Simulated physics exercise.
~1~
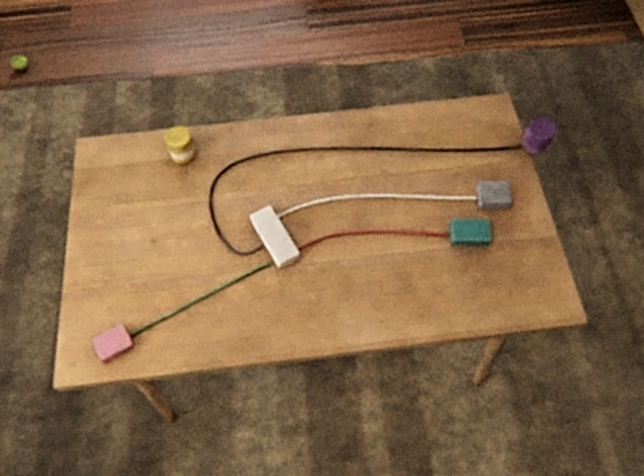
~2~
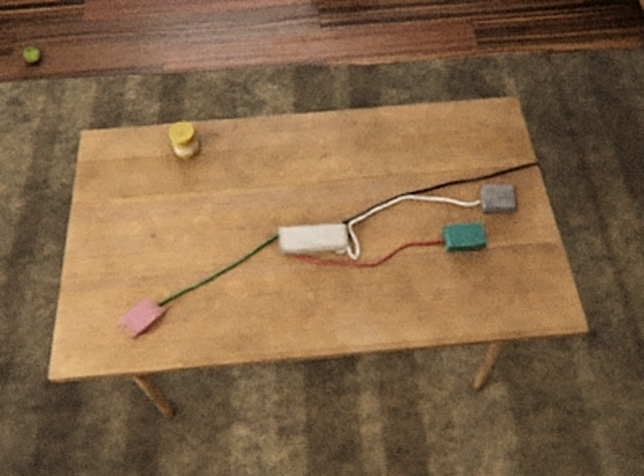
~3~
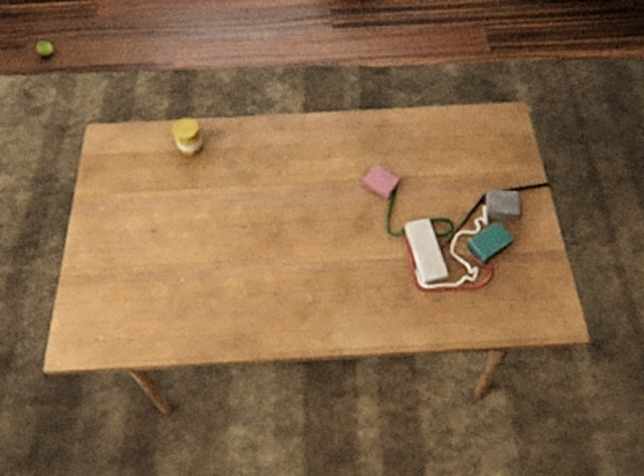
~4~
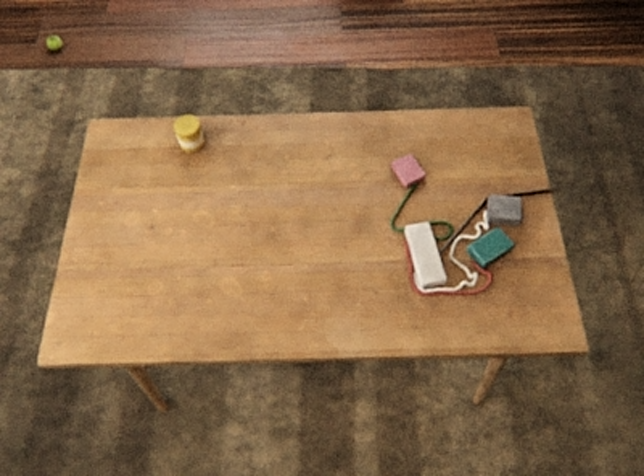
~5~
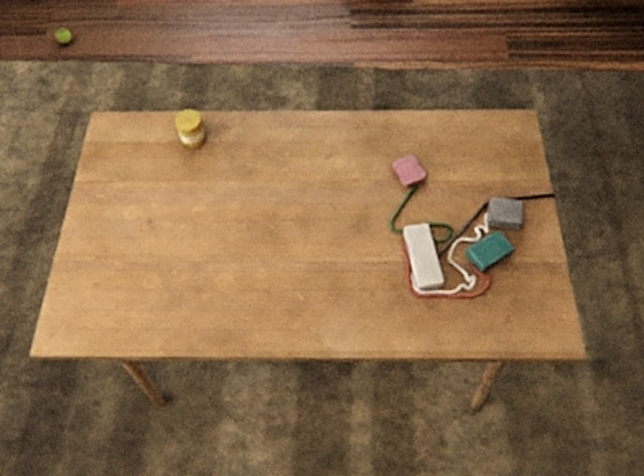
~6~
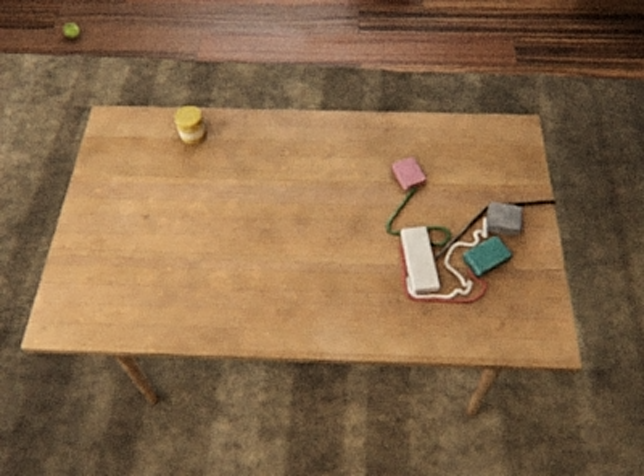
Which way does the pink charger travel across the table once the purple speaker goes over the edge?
The pink charger moves to the right, trailing after the white strip on its green cable, and ends up on the right side of the table.
